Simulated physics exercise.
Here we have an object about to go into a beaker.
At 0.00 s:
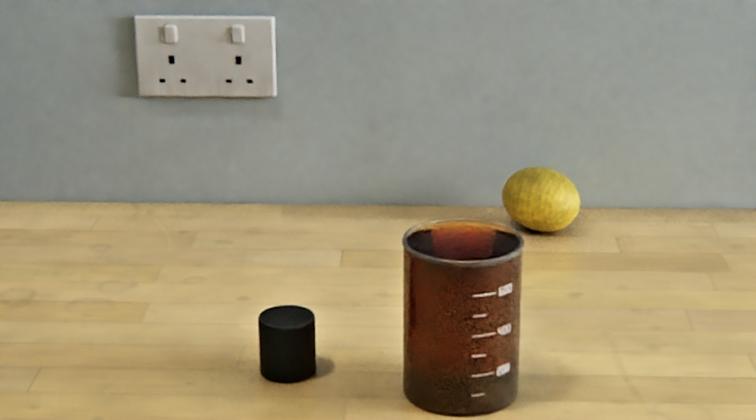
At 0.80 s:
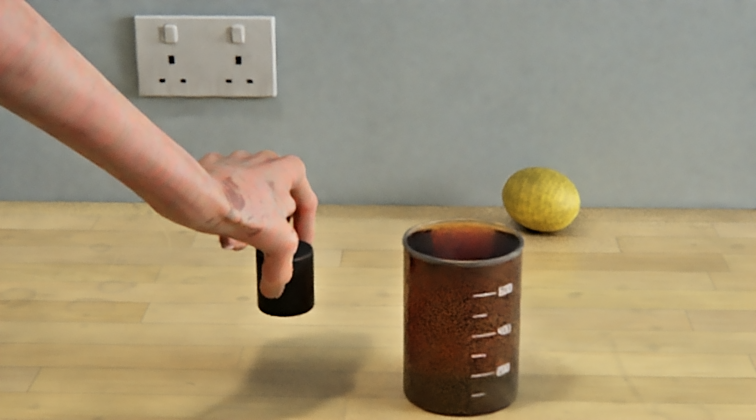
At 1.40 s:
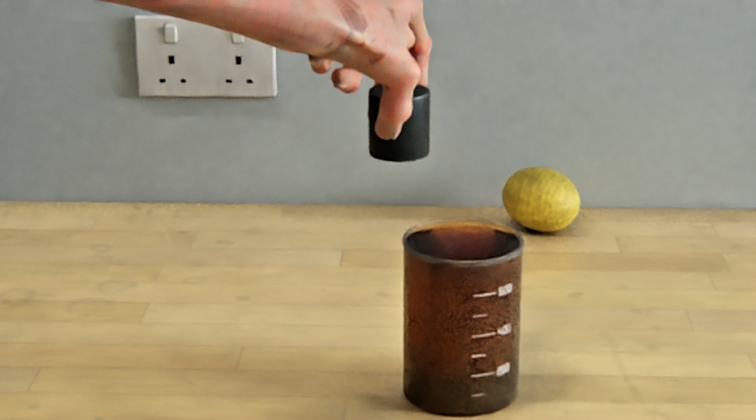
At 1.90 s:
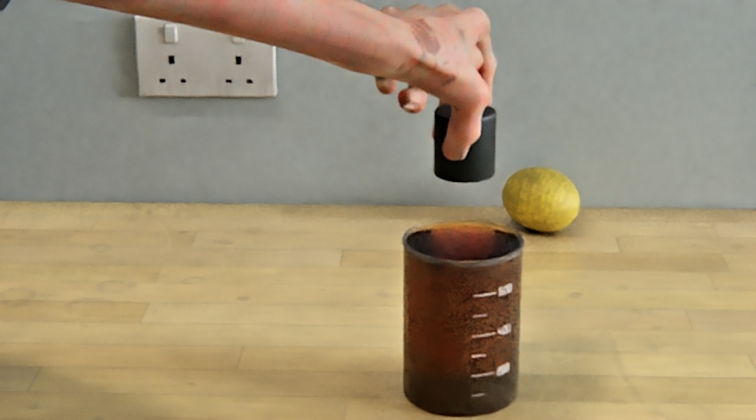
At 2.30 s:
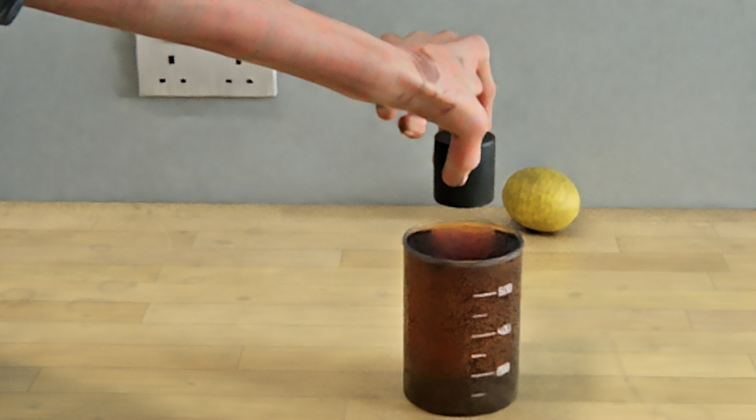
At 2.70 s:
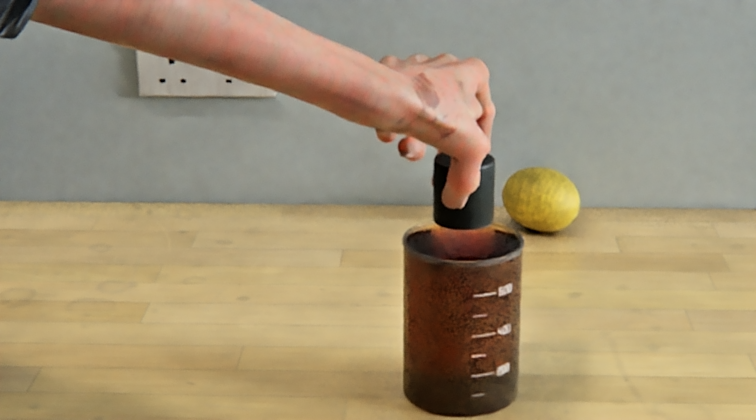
A hand lifts a black cylinder, carries it right, and lowers it toward a beaker's dark liquid.
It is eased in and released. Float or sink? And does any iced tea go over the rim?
The thing ends on the bottom; the beaker loses some over the rim.
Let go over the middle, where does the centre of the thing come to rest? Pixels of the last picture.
Close to (461, 358).
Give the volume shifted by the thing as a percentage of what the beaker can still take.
Close to 340 %.
After 3.0 s, the iron weight enters the iced tea; the beaker is full to the brim; some has gone over the rim.
After 3.4 s, the iron weight goes on down; the beaker is full to the brim; some has gone over the rim.
After 5.0 s, the iron weight lies on the bottom; the beaker is full to the brim; some has gone over the rim.
